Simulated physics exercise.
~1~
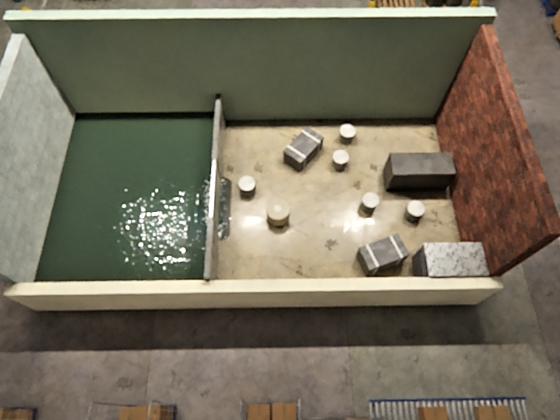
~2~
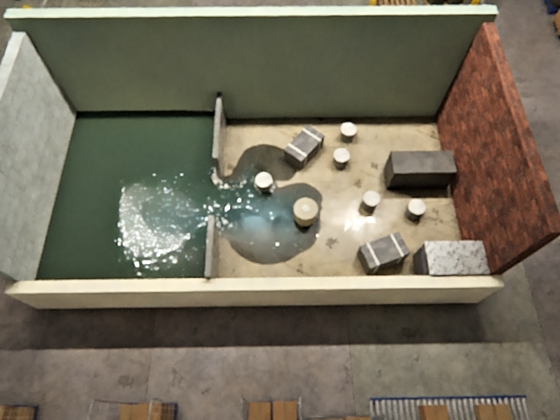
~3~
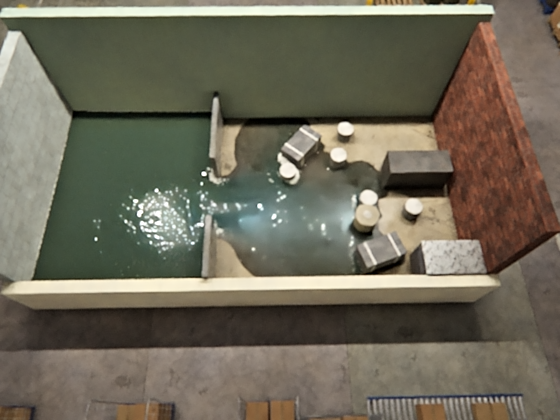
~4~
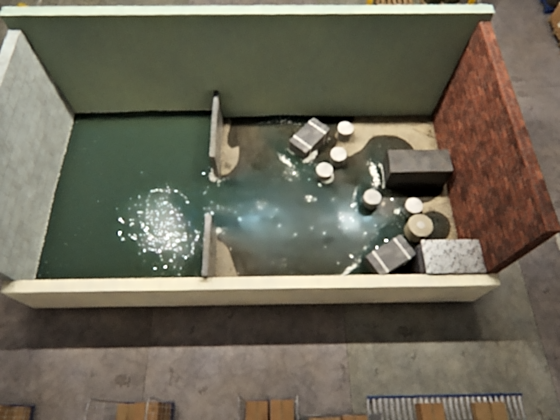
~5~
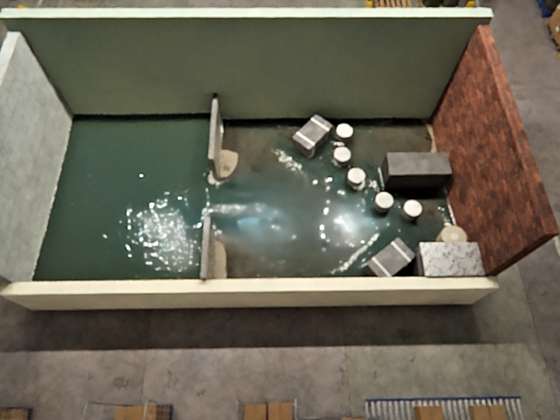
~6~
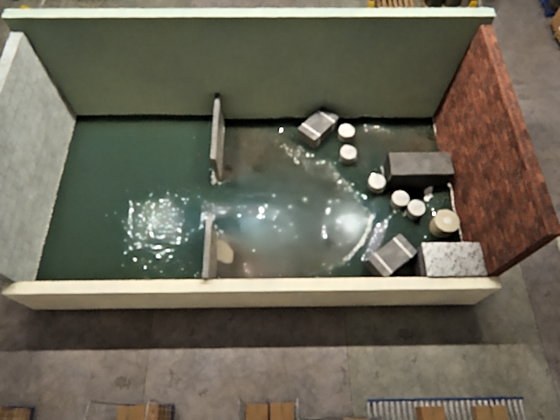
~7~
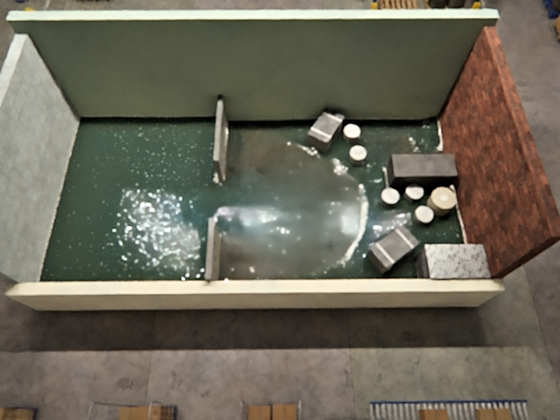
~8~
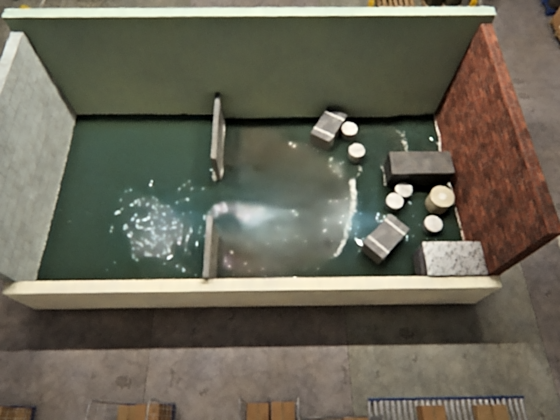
Water bursts through the partition's doorway, floods the right room, and pushes pails toward the brick wall.
